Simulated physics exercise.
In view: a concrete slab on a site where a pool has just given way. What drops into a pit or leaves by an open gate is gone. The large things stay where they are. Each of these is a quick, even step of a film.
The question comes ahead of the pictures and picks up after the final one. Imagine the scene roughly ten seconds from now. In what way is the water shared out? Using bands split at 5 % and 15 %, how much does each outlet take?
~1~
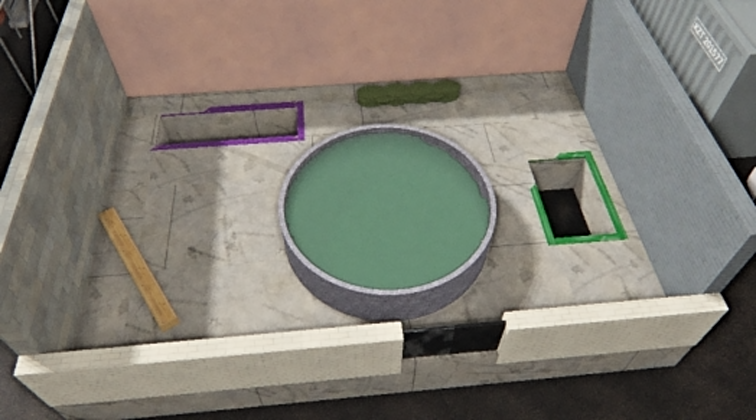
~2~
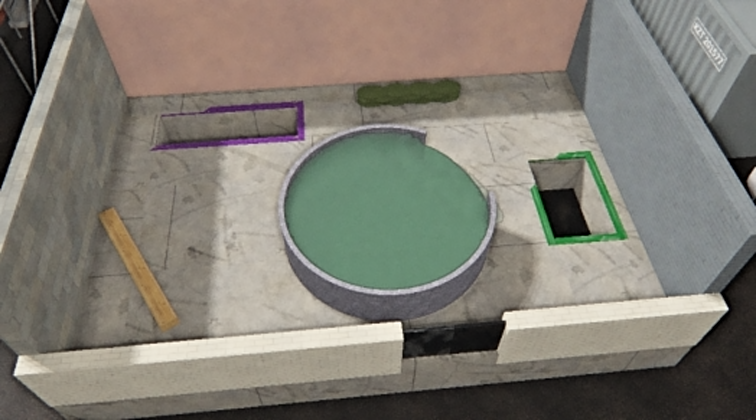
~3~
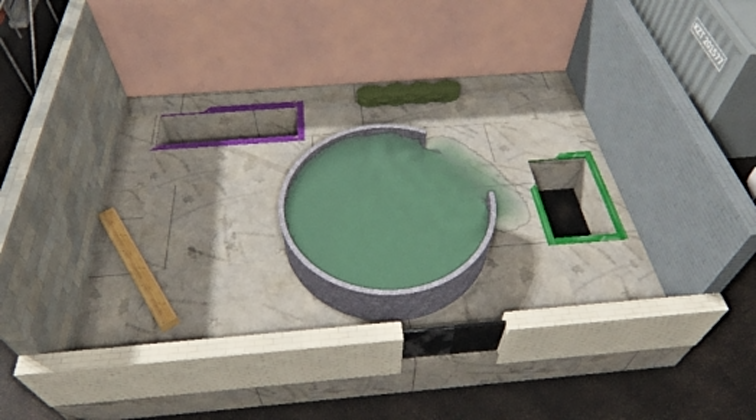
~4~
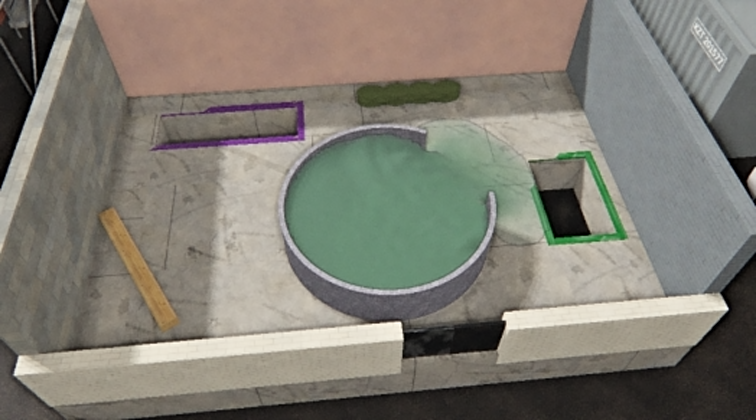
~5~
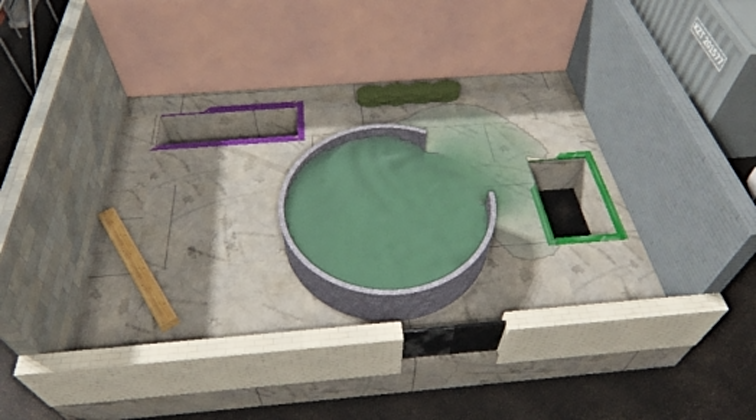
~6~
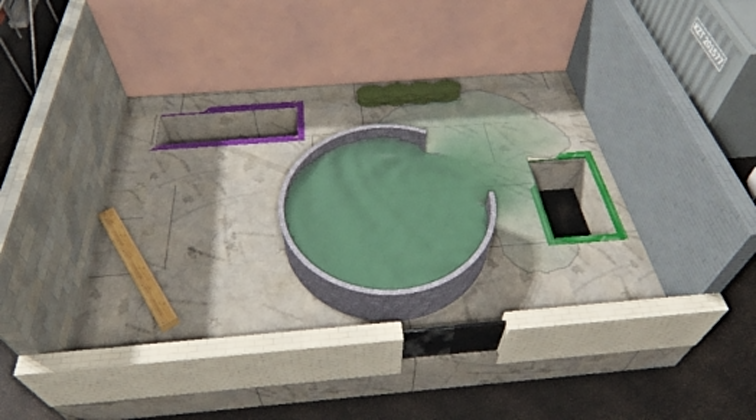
My prediction: The gate is going to swallow a share short of five per cent; the purple pit is going to swallow a share of five up to fifteen per cent; the green pit is going to swallow a share past fifteen per cent.
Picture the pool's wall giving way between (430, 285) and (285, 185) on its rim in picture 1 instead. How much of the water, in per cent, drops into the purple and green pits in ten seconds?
Purple about 40 %, green about 10 %.
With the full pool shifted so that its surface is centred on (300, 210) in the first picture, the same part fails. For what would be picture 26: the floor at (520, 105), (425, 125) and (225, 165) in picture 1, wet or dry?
Spot 1 wetted, spot 2 wetted, and spot 3 unwetted.
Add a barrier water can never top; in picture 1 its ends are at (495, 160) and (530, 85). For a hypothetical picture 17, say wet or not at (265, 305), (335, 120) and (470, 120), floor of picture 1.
In the order you listed them: Unsoaked, unsoaked, soaked.
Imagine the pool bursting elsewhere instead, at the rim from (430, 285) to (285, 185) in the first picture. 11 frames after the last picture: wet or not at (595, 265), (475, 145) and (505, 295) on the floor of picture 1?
First point swamped, second point spared, third point swamped.
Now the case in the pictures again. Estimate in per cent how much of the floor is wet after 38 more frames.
That should be about 50 %.
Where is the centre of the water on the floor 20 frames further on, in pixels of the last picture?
My guess is about (443, 182).
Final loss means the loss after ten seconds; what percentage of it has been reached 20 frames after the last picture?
I'd put it at 35 per cent.
A moment on, water covers 20 % of the floor; the gate 0 %, the purple pit 0 %, the green pit 6 %.
Next, water covers 25 % of the floor; the gate 0 %, the purple pit 0 %, the green pit 13 %.
Then, water covers 35 % of the floor; the gate 0 %, the purple pit 0 %, the green pit 22 %.
Later, water covers 50 % of the floor; the gate 0 %, the purple pit 2 %, the green pit 39 %.
In the end, water covers 65 % of the floor; the gate 0 %, the purple pit 7 %, the green pit 54 %.
